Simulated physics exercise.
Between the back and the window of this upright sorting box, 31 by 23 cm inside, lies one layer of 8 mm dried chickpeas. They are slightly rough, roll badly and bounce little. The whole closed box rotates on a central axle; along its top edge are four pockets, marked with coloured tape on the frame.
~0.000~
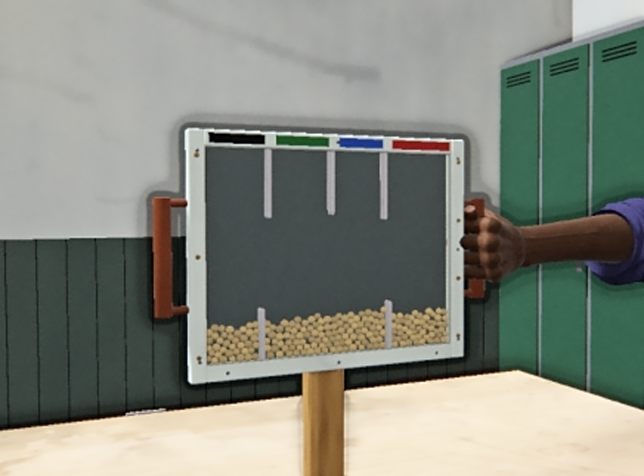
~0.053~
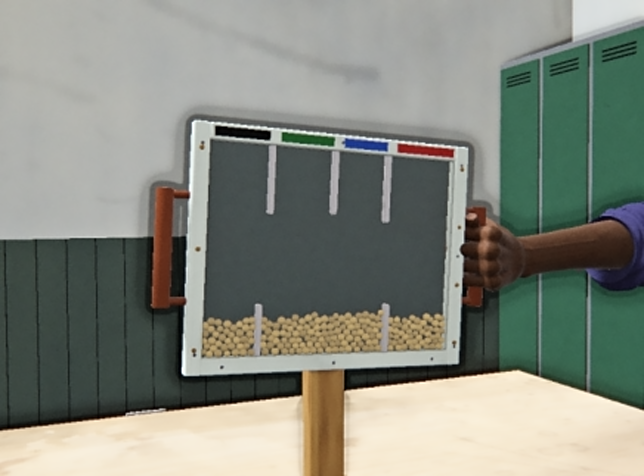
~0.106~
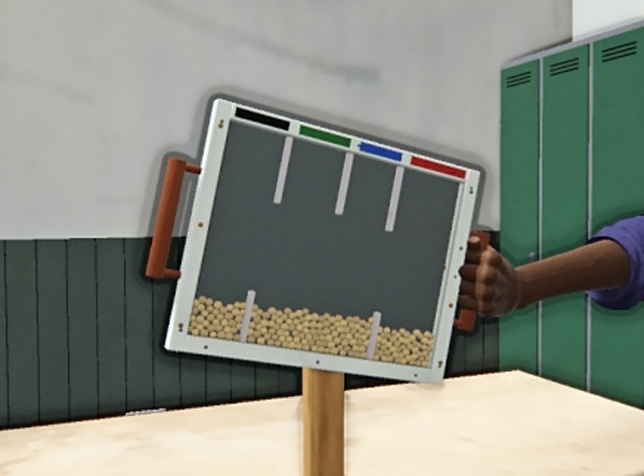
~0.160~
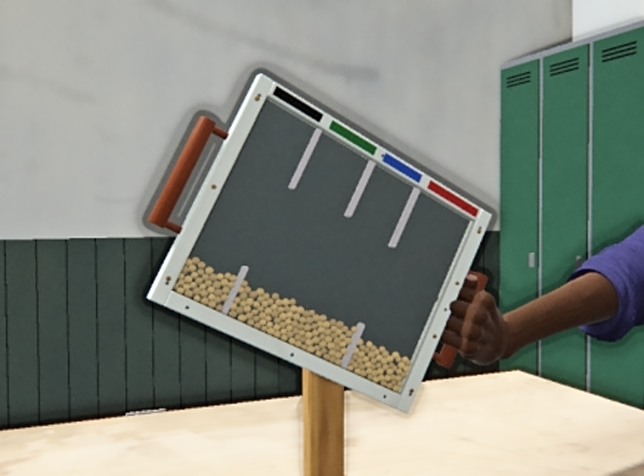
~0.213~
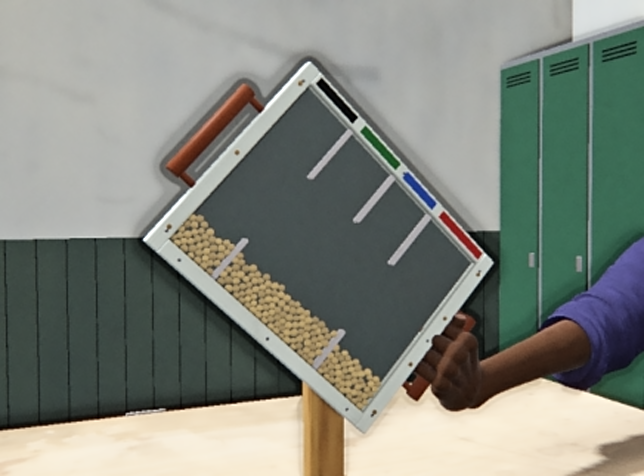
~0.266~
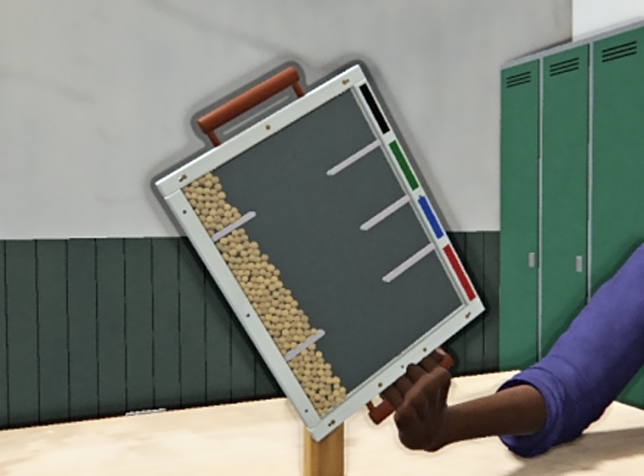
In a room with green lockers, a hand gripped the right handle of a framed box of small tan balls and steadily turned it clockwise, until the balls lined its steep lower-left side.
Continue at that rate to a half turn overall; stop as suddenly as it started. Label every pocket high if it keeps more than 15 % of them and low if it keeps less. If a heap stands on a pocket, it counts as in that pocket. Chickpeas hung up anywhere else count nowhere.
Red pocket high, green pocket low, black pocket high, blue pocket high.
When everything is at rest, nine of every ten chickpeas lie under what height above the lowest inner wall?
That height is around 5 cm.
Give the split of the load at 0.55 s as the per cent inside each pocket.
Red pocket: 10; green pocket: 0; black pocket: 0; blue pocket: 5.
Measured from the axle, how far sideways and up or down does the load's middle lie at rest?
Roughly 3 cm to the left of the axle and 9 cm under it.
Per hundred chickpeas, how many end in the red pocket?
I'd say close to 45 per cent of the load.
After 0.55 s, it has turned 144°, the chickpeas' middle is 6 cm left of and 1 cm above the axle; inside pockets, red 10 %, blue 5 %.
After 0.74 s, it has turned 180°, the chickpeas' middle is 3 cm left of and 7 cm below the axle; inside pockets, red 35 %, green 5 %, black 20 %, blue 25 %.
Settled by 1.4 s, red 45 %, green 5 %, black 20 %, blue 30 %.
